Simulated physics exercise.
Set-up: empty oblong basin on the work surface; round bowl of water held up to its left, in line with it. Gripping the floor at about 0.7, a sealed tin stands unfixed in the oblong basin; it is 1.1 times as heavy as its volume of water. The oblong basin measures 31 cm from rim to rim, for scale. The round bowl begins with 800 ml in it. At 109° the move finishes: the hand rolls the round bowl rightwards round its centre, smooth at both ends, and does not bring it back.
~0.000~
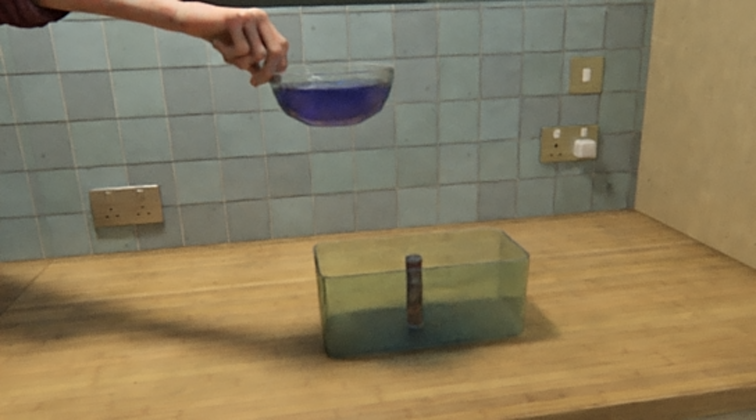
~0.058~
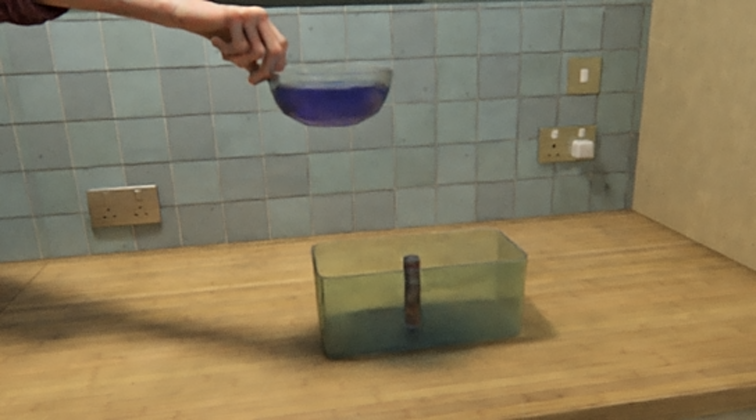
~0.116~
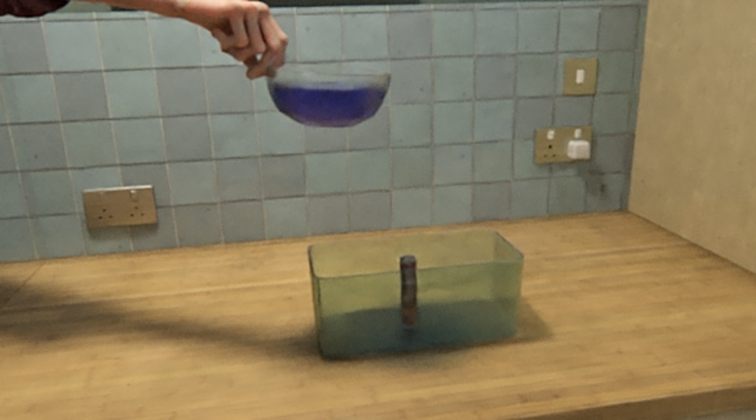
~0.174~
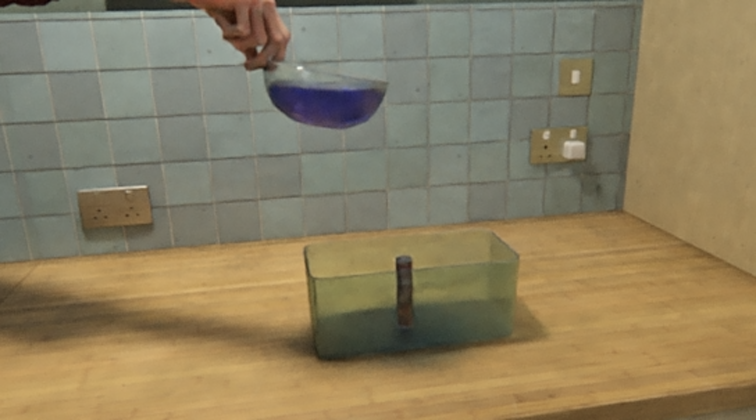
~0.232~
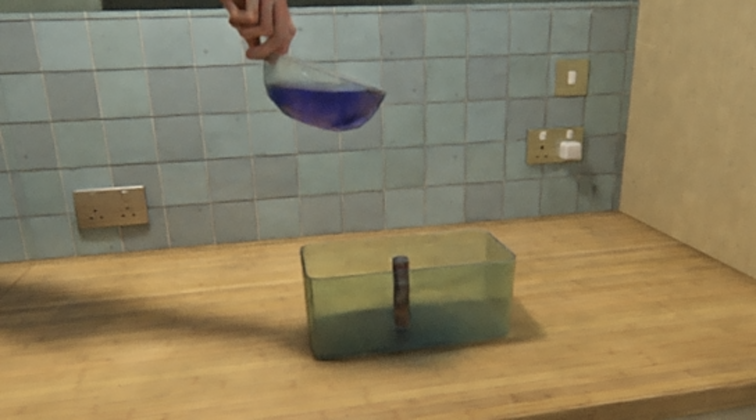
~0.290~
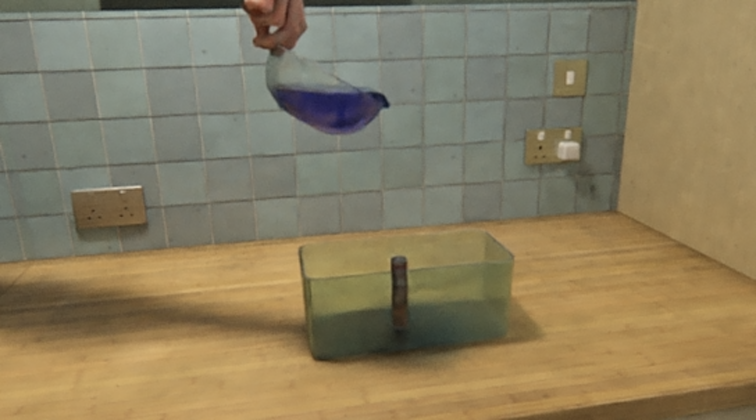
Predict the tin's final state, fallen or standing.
I predict it is fallen.
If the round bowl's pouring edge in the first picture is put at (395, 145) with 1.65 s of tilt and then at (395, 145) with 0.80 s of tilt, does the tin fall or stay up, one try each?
Run one: It does not tip. Run two: It does not tip.
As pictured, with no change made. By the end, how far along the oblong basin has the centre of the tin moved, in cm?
Roughly 7.5 cm.
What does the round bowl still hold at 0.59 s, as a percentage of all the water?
I'd estimate some 14 % remains.
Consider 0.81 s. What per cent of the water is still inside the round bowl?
About 0 percent.
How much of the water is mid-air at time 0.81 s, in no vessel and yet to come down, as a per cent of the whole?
Roughly 10 per cent.
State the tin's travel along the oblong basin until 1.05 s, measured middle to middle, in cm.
Near 4 cm.
Then, 0.59 s in, the tilt is 92° and 13 per cent is still to pour; the tin stands where it began.
Then, 0.81 s in, the tilt is 109° and 0 per cent is still to pour; the tin leans 11°.
Then, 1.05 s in, the tilt is 109° and 0 per cent is still to pour; the tin leans 34°.
Then, 1.30 s in, the tilt is 109° and 0 per cent is still to pour; the tin lies on its side.
Finally, the tin lies on its side.
